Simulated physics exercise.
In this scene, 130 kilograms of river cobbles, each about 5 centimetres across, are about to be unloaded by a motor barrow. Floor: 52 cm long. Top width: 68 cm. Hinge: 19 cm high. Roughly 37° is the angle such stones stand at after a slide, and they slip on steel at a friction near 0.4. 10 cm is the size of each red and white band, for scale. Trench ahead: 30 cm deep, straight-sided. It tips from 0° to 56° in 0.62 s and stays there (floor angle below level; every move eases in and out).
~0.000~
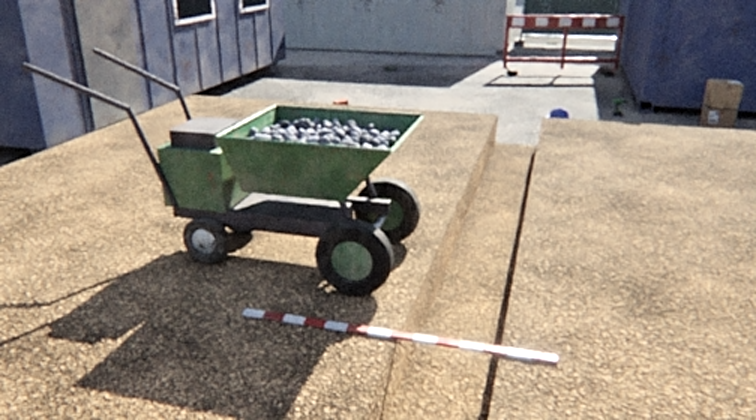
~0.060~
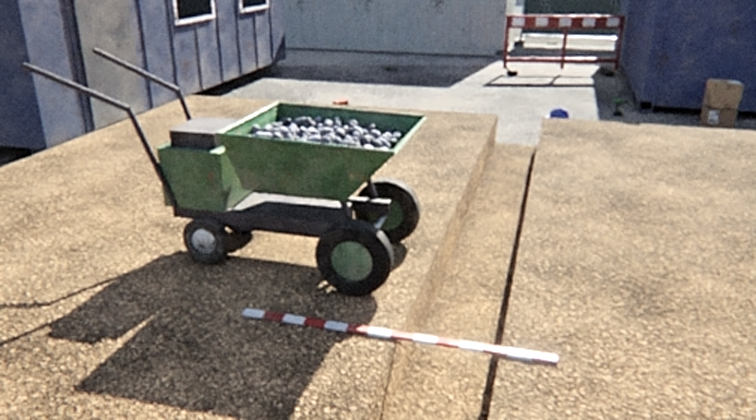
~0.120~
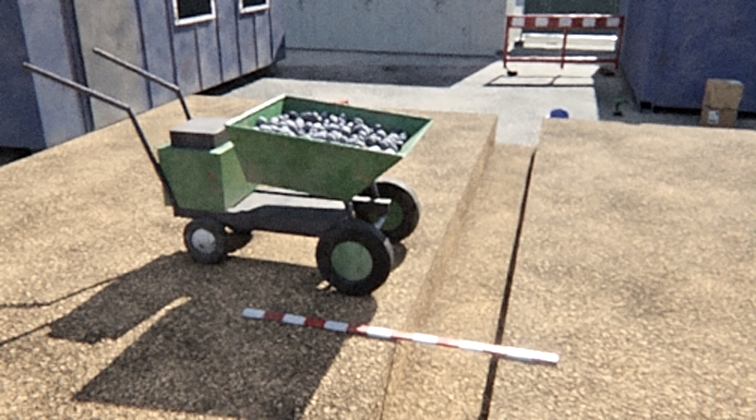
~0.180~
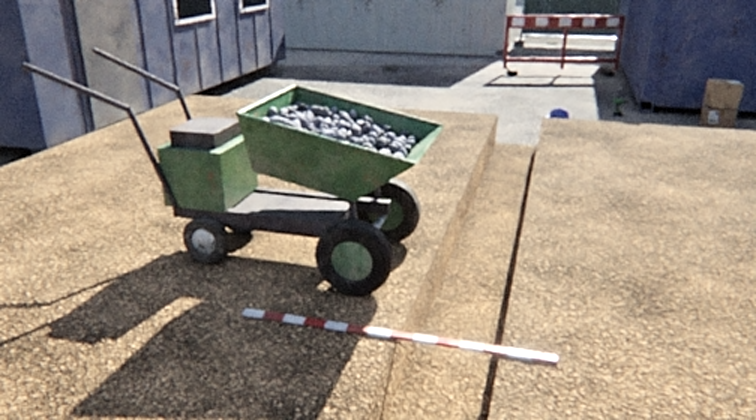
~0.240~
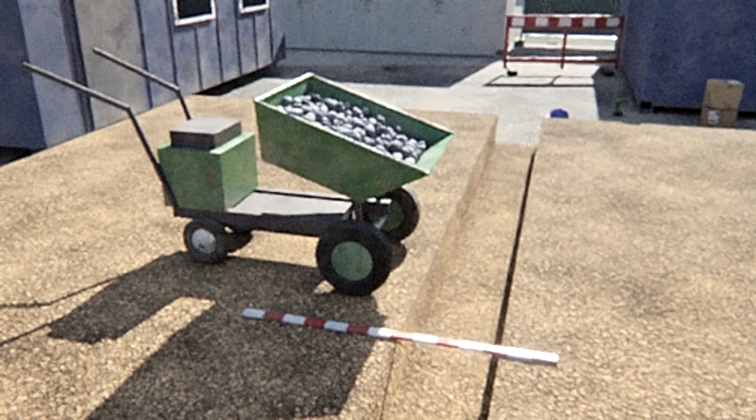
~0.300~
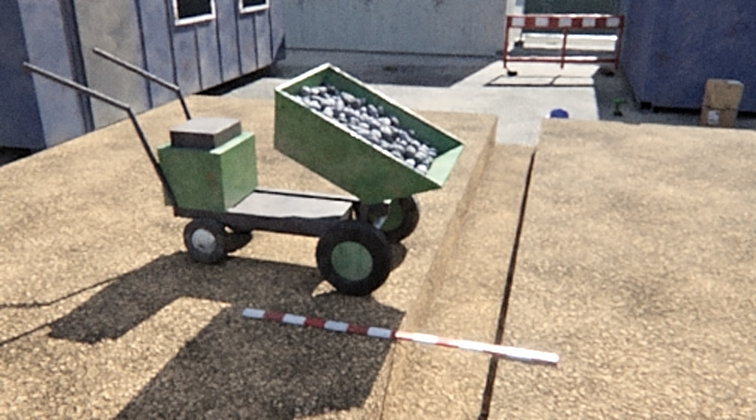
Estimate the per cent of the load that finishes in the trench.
Roughly 29 percent.
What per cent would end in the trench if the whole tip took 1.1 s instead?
Roughly 40% would finish there.
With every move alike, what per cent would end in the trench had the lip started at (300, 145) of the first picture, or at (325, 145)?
I'd expect close to 65 per cent at the first and 70 per cent at the second.
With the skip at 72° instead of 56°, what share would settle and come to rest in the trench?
It comes out at about 25 percent.
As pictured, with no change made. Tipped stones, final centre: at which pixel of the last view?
Resting centre: About (538, 283).
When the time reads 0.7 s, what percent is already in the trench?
About 5%.
After 0.5 s the floor is at 47°; 100 % in the skip; the foremost stones are at (451, 191).
After 0.7 s the floor is at 56°; 92 % in the skip, 6 % in the trench, 1 % past the trench; the foremost stones are at (519, 257).
After 1.1 s the floor is at 56°; 50 % in the skip, 9 % in the trench, 41 % past the trench; the foremost stones are at (639, 309).
After 3.0 s the floor is at 56°; 23 % in the skip, 29 % in the trench, 48 % past the trench; the foremost stones are past the picture's edge.
